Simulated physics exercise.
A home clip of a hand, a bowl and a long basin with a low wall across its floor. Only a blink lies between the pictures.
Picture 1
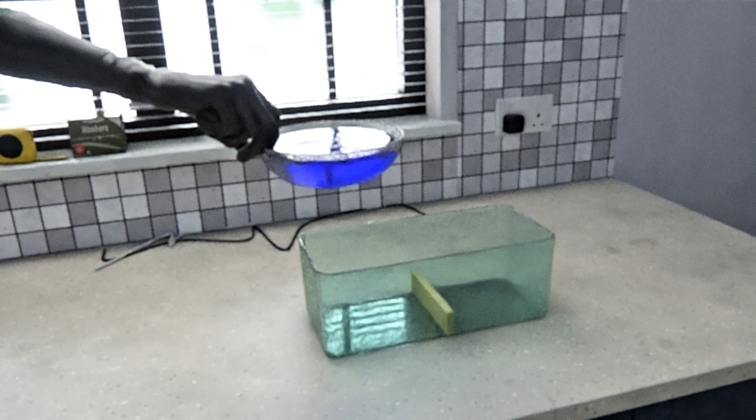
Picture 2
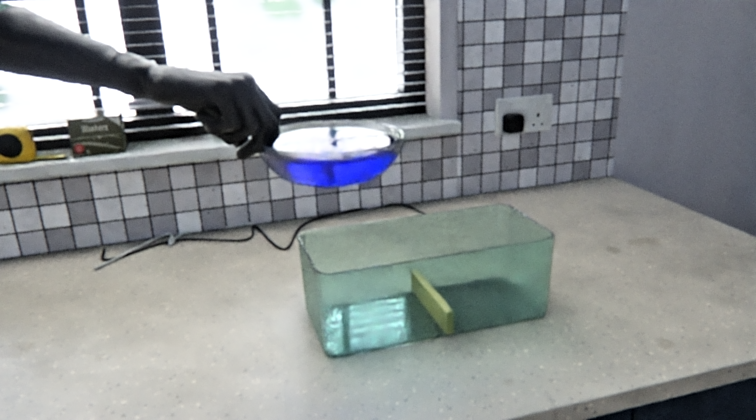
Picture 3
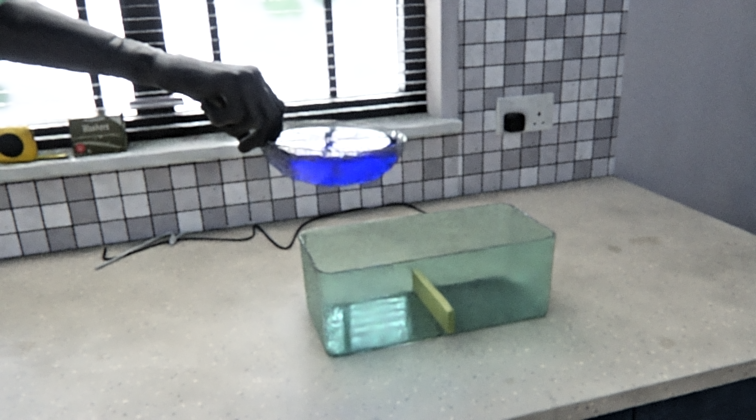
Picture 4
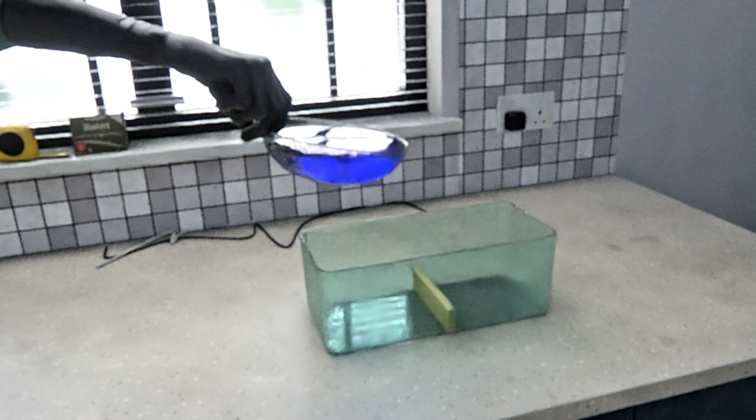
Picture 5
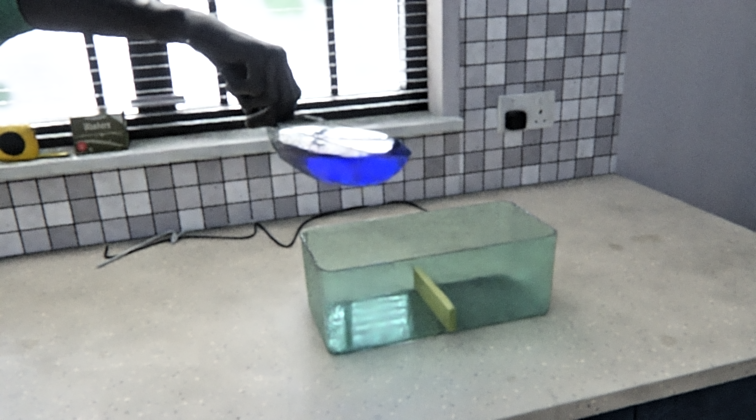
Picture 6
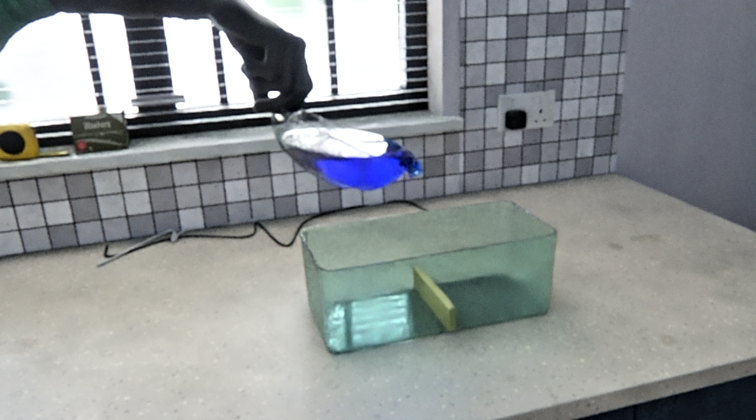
A glass bowl of bright blue liquid was held by a hand above a long, greenish basin with a low wall inside, then tilted gradually to the right until some liquid slipped over its edge.
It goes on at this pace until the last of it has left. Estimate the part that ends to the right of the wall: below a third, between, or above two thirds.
In the end between a third and two thirds is right of the wall.
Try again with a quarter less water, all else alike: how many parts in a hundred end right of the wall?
Some 55 per cent.
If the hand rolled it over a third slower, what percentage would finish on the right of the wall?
It comes to 65 per cent or so.
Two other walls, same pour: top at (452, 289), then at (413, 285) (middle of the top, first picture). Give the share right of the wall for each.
Near 35 % and 80 %.
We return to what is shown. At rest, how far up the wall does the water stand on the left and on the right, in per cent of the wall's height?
Some 40 per cent left and 60 right.
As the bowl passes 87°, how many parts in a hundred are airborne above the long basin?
About 20 per cent.
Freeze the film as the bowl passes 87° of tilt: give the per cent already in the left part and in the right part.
The left part 20 per cent, the right part 60.
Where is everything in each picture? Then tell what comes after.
The first picture shows tilt 0°; pouring edge (399, 130); surface from (260, 149) to (395, 136); the long basin's rim runs from (307, 255) to (531, 221); the wall's top is at (431, 290).
The second picture shows tilt 1°; pouring edge (400, 131); surface from (260, 148) to (395, 136).
The third picture shows tilt 5°; pouring edge (402, 135); surface from (262, 145) to (398, 138).
The fourth picture shows tilt 12°; pouring edge (403, 142); surface from (266, 141) to (401, 139).
The fifth picture shows tilt 20°; pouring edge (404, 151); surface from (272, 139) to (399, 145); 3 per cent is over the edge.
The sixth picture shows tilt 30°; pouring edge (403, 163); surface from (280, 140) to (386, 148); 13 per cent is over the edge.
A moment on, the bowl is tipped on its side and 3 per cent is still to pour, 19 is left of the wall and 58 right of it.
Next, the bowl is tipped right over and 0 per cent is still to pour, 33 is left of the wall and 59 right of it.
Then the bowl is tipped right over and 0 per cent is still to pour, 36 is left of the wall and 60 right of it.
Later the bowl is tipped right over and 0 per cent is still to pour, 40 is left of the wall and 56 right of it.
At rest 40 per cent lies left of the wall, 56 right of it and 4 outside.
